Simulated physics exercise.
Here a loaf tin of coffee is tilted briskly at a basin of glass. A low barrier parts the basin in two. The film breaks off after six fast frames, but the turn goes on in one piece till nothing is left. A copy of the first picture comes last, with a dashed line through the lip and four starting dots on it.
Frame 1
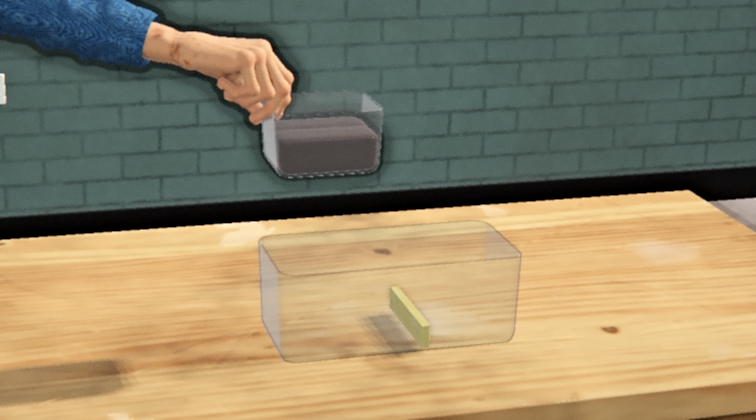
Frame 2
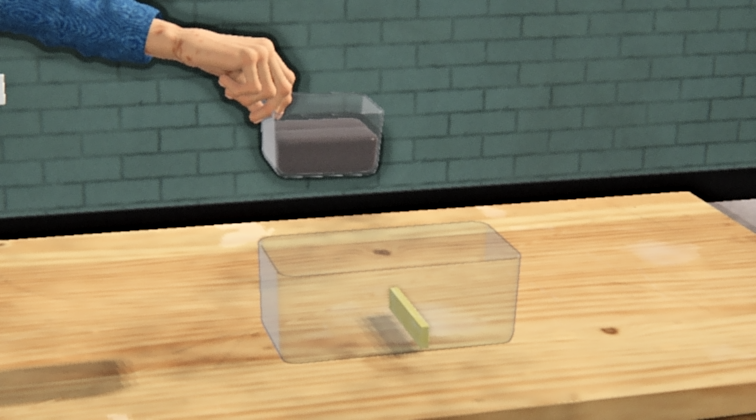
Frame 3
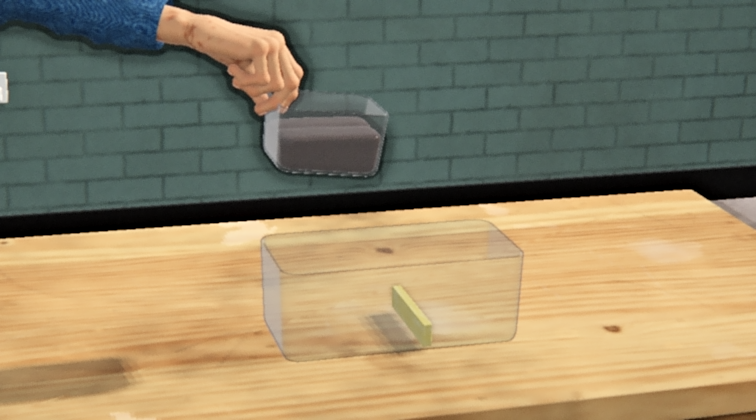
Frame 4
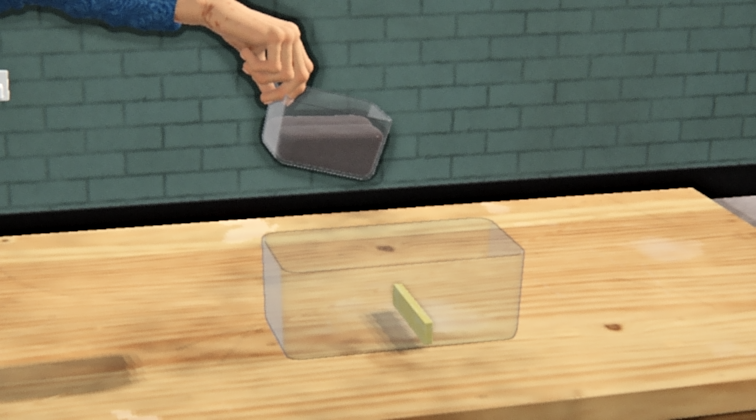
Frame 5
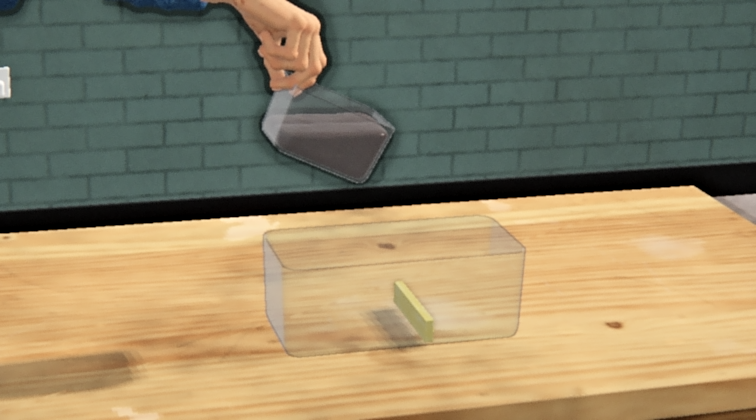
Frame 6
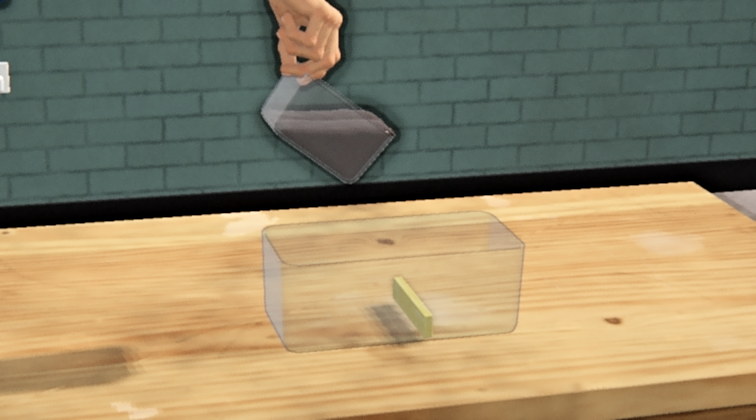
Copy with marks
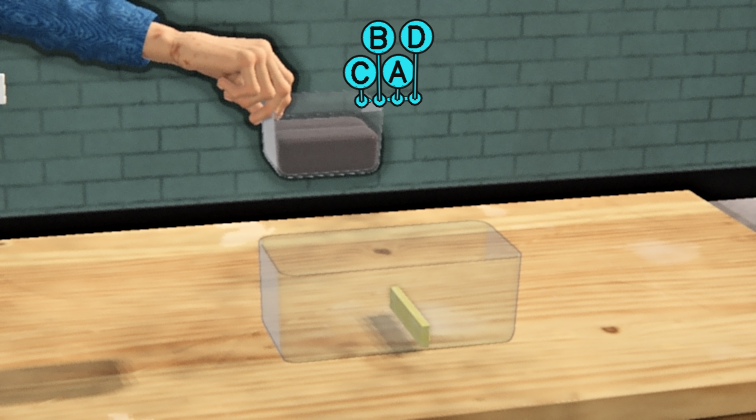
A hand tilts a clear container of dark coffee rightward above a divided glass basin.
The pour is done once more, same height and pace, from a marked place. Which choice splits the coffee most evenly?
The answer is spot C.
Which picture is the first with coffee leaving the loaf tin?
Picture 6.
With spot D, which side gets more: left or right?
More ends on the right.
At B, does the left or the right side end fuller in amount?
The right side.
In cyan, A at (397, 99); B at (379, 99); C at (361, 100); D at (414, 98).
For spot A, about 15 % ends left of the wall and 84 % right of it.
For spot B, about 32 % ends left of the wall and 67 % right of it.
For spot C, about 50 % ends left of the wall and 48 % right of it.
For spot D, about 12 % ends left of the wall and 88 % right of it.
